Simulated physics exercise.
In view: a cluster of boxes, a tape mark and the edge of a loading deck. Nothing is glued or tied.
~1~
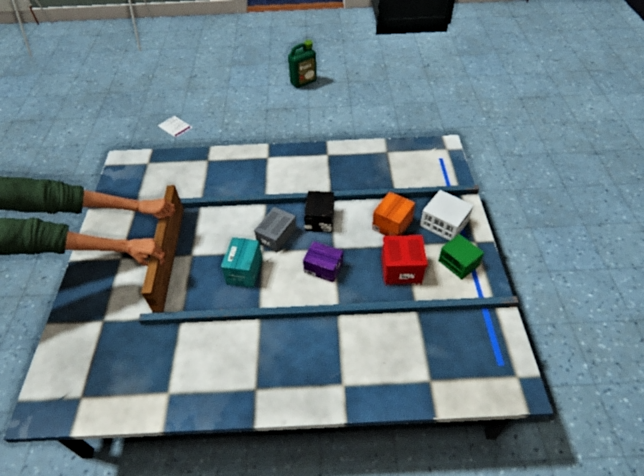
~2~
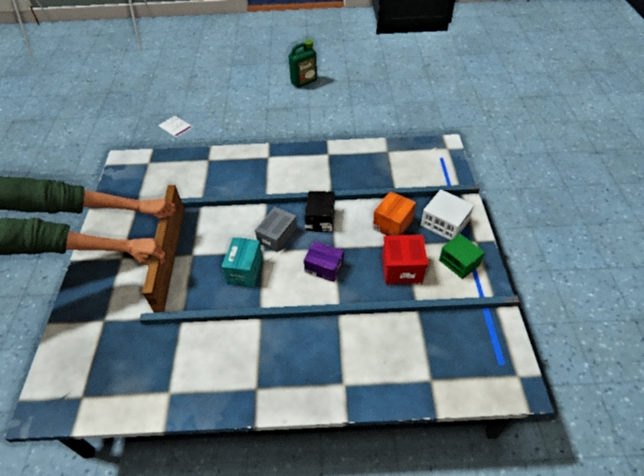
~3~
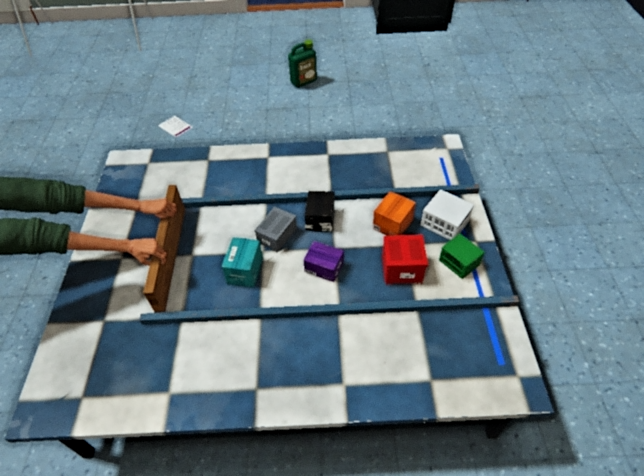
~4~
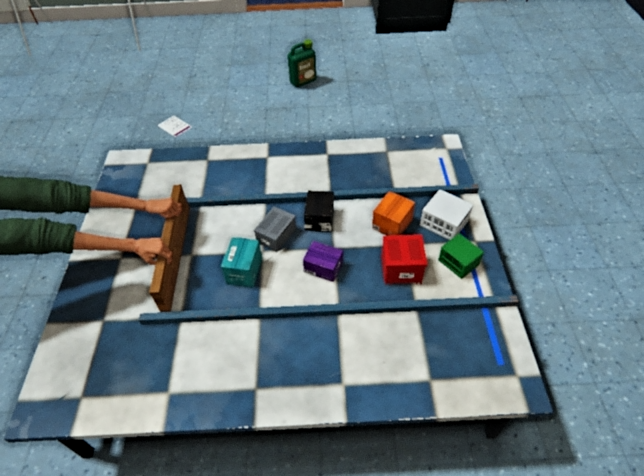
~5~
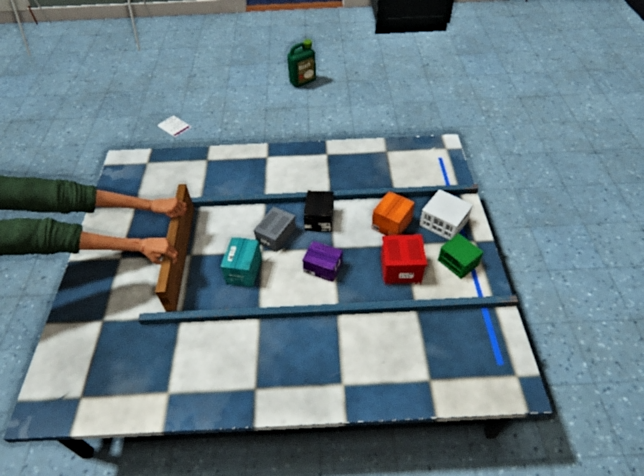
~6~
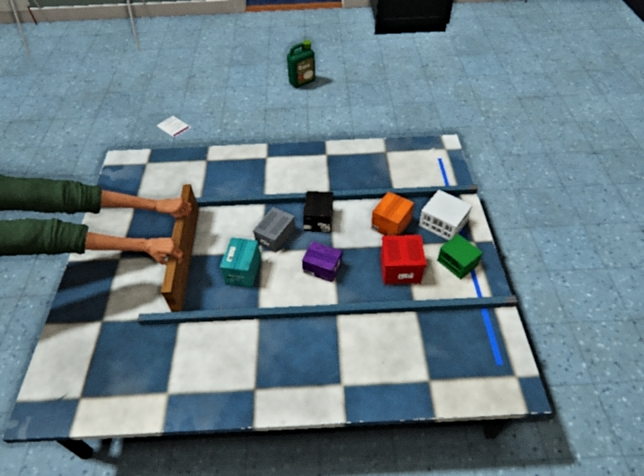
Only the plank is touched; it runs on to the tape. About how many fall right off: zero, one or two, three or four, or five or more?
As it turns out, the number that fall off is five or more.
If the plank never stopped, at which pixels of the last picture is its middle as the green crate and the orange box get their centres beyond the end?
Near (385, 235) and (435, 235).
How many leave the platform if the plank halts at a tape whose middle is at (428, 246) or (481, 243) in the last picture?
Down on the ground: 3 and 8.
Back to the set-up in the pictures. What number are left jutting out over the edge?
It comes to 0.
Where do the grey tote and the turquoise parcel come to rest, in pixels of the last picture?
The grey tote at (473, 216), the turquoise parcel at (486, 249).
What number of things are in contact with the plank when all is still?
2 of them.
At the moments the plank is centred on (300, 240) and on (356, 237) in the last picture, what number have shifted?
The counts are 4 and 8.
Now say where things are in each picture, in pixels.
Green crate (461, 257); white crate (447, 216); red tote (403, 261); plank (165, 246); tape (466, 244), in the first picture.
White crate (447, 215); orange box (394, 216), in the second picture.
Red tote (404, 260); grey tote (276, 230), in the third picture.
Green crate (460, 256); plank (172, 246), in the fourth picture.
White crate (446, 215); purple parcel (323, 261), in the fifth picture.
Green crate (459, 257); white crate (445, 216); red tote (402, 261); plank (182, 245); tape (465, 244), in the sixth picture.
Soon after, none off yet; green crate at rest near (459, 257); white crate at rest near (445, 216); red tote at rest near (402, 261).
Then, none off yet; green crate moved a little near (464, 257); white crate moving near (449, 216); red tote moved about its own width near (426, 259).
Further on, two off so far; green crate falling near (519, 305); white crate falling near (511, 249); red tote moved well along near (500, 256).
At rest, the number that fall off is five or more; fallen, black parcel, purple parcel, orange box, red tote, white crate and green crate.
